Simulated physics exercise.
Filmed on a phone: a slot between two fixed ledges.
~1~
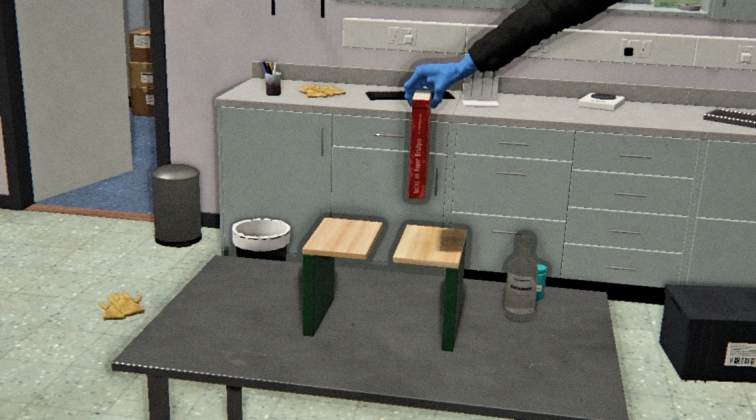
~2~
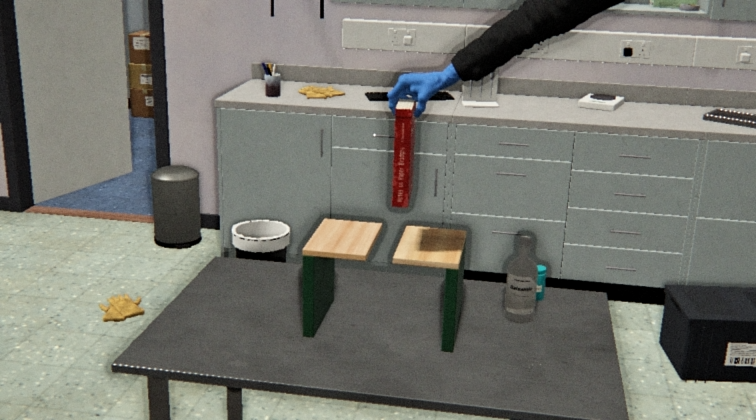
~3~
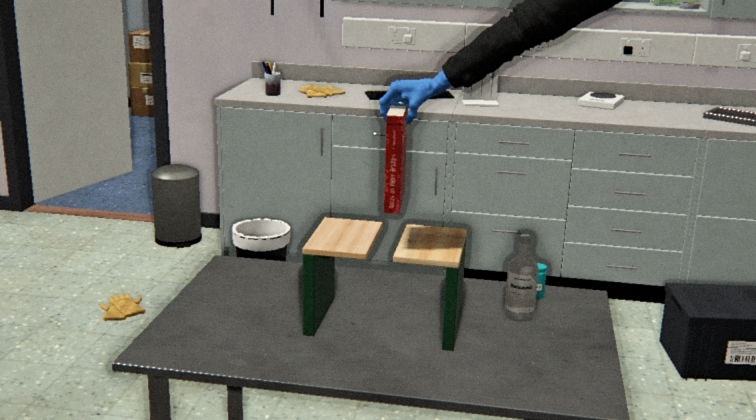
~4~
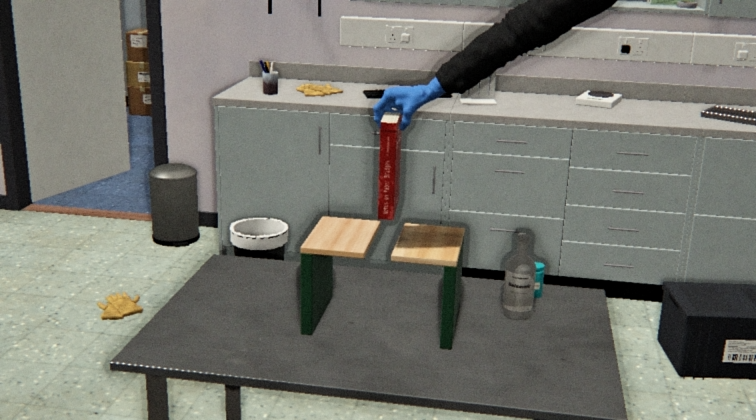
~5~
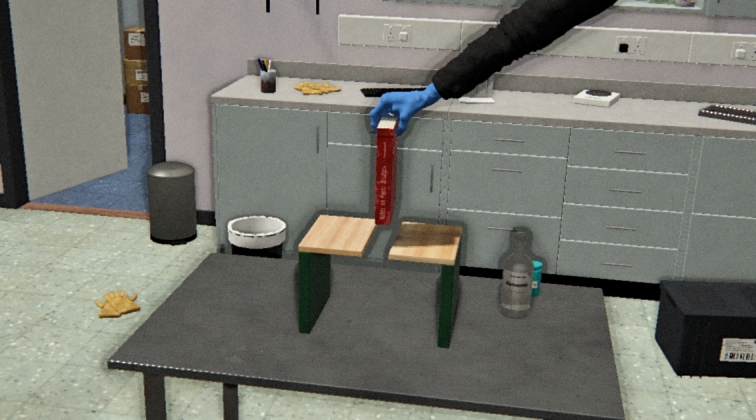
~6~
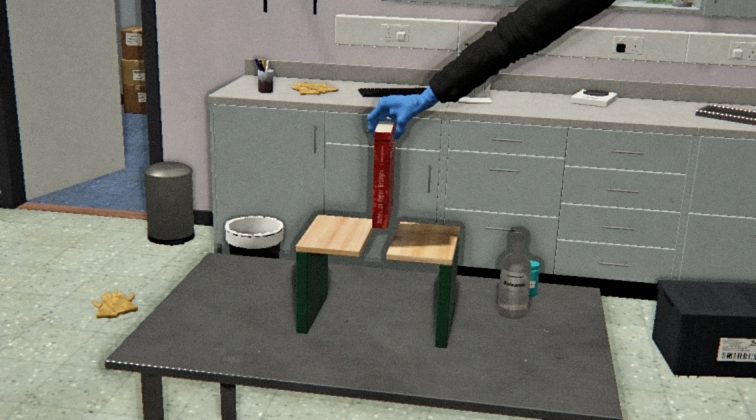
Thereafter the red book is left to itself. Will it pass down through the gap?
Yes - it falls through.
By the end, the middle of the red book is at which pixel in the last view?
Around (381, 278).
Then, 0.20 s later than the last frame, red book moved a little near (384, 190).
Then, 0.30 s later than the last frame, red book moved about its own width near (382, 245).
Then, 0.40 s later than the last frame, red book moved well along near (381, 274).
When it is over, moved from the start, red book; the other 2 as before. End places, in pixels of the last picture, red book near (381, 279). The book drops through.
